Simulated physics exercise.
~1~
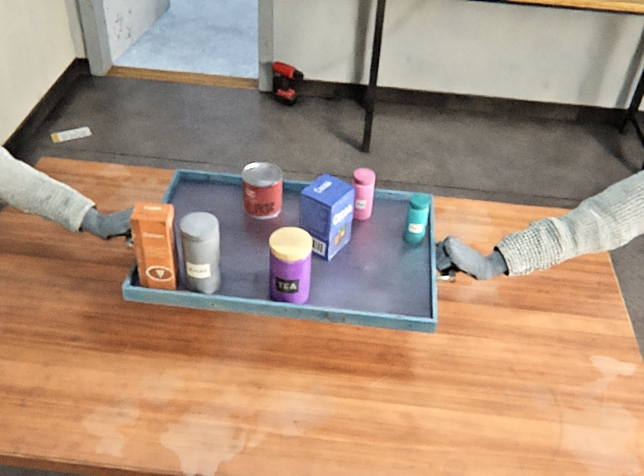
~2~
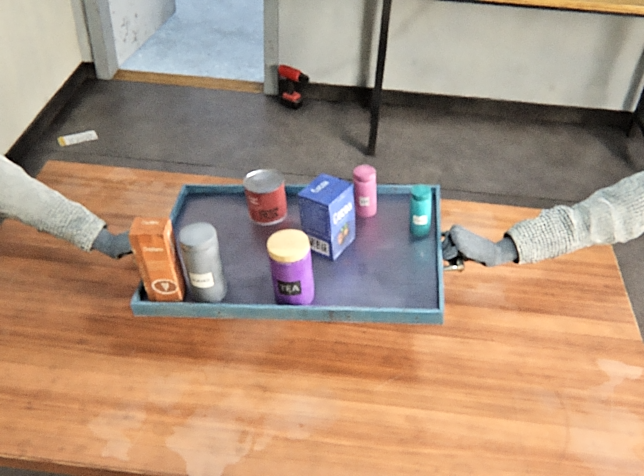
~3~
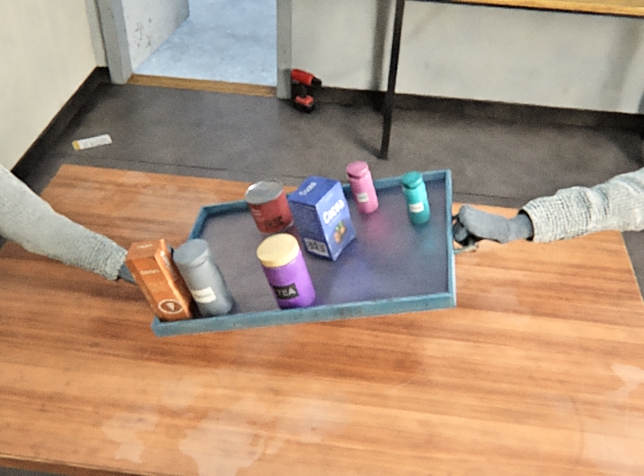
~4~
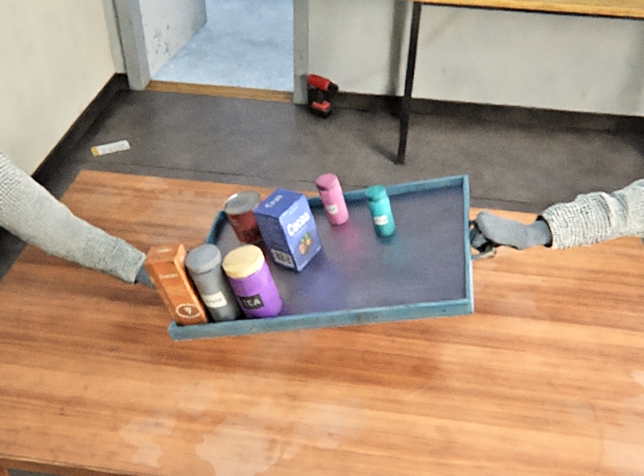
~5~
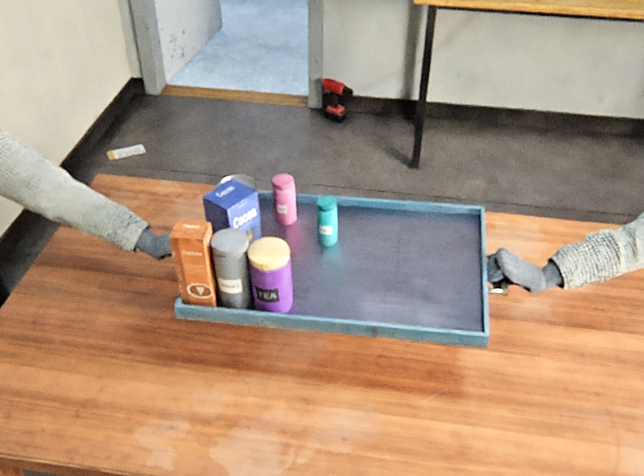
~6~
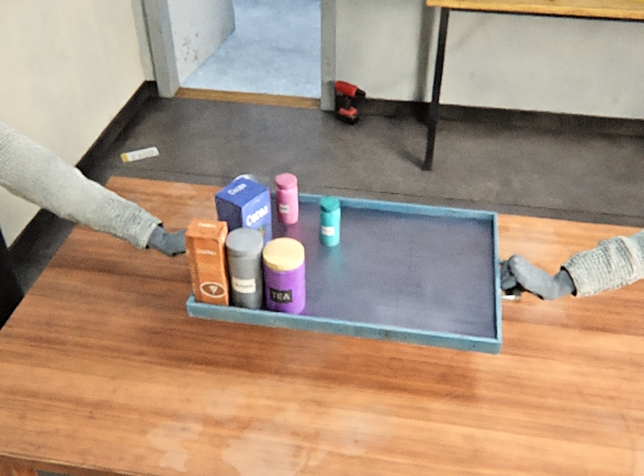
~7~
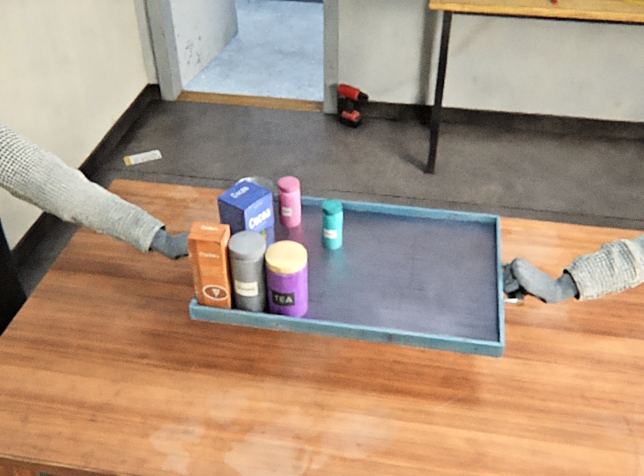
A blue-rimmed tray of seven containers, held by two hands above a wooden table, tipped down to the left, and the tins, jars and boxes slid that way before it was levelled, leaving them all upright and bunched toward the left side.
